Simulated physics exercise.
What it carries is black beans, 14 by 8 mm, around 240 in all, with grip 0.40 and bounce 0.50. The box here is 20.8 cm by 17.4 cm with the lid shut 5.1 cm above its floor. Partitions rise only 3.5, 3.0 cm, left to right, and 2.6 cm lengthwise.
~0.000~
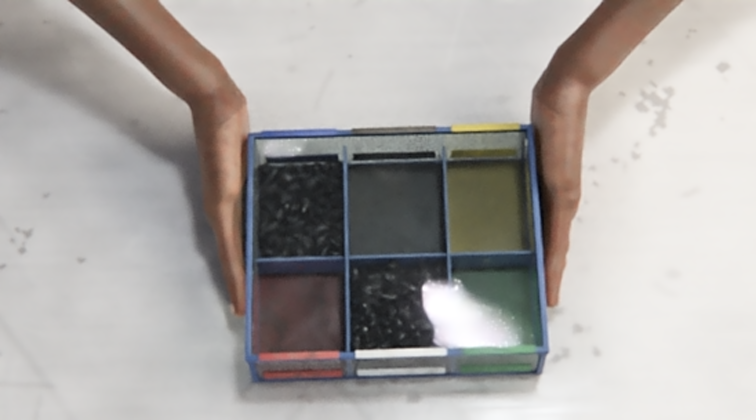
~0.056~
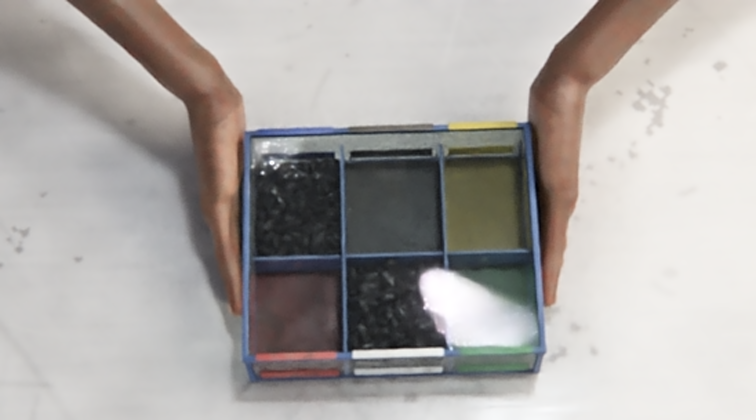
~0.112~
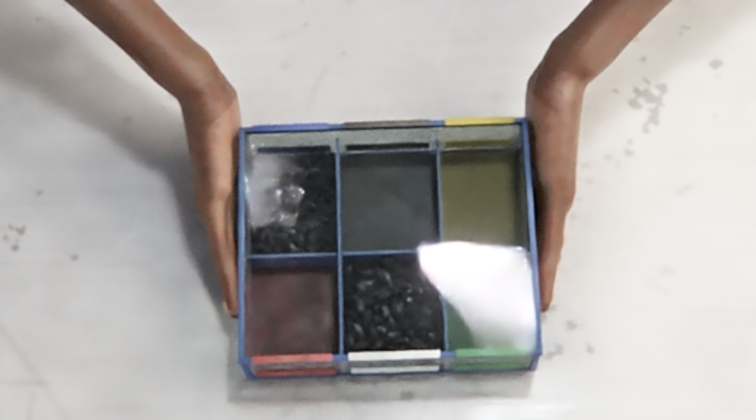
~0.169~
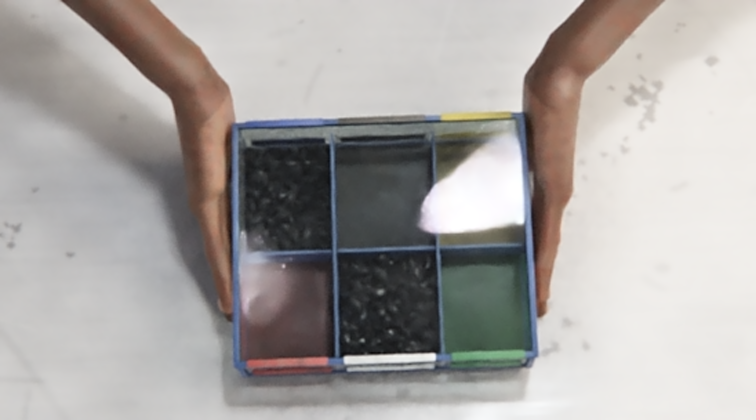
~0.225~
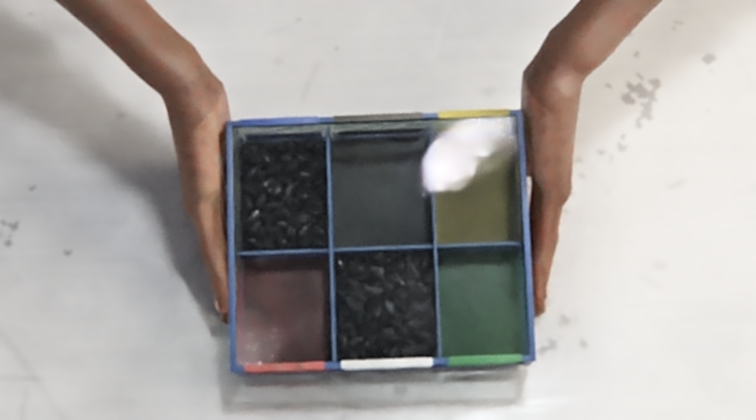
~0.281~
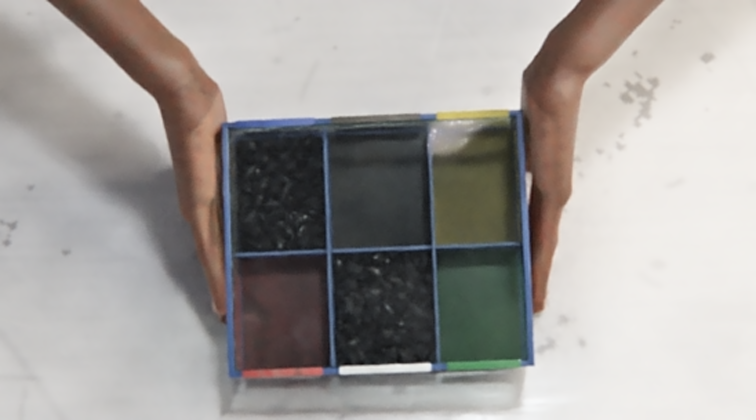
On a pale, scuffed surface, two hands tilting a clear-lidded, six-section box of black beans slightly as glare shifts across the lid.
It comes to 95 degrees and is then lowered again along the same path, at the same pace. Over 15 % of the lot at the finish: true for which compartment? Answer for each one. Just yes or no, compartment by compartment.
Red gets a yes, blue gets a no, green gets a no, yellow gets a no, white gets a yes, black gets a no.
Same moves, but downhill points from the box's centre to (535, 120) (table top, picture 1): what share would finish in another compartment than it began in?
Something like 55 in a hundred.
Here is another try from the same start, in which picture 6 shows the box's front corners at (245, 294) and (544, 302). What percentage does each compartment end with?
Each compartment ends with this per cent: Red 0, blue 40, green 0, yellow 40, white 5 and black 10.
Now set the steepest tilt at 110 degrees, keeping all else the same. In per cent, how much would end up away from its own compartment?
Roughly 50 percent would.
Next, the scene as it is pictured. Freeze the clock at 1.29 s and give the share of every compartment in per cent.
In per cent: Red 30; blue 20; green 0; yellow 0; white 50; black 0.
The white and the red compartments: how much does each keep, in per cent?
White: 50; red: 45.
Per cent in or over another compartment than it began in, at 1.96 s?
Close to 45 in a hundred.
After 1.29 s, tilt 95 degrees; red 30 %, blue 20 %, white 50 %.
After 1.96 s, tilt 42 degrees; red 45 %, blue 5 %, white 50 %.
After 2.67 s, tilt 0 degrees; red 45 %, blue 5 %, white 50 %.
At rest (3.3 s), red 45 %, blue 5 %, green 0 %, yellow 0 %, white 50 %, black 0 %.
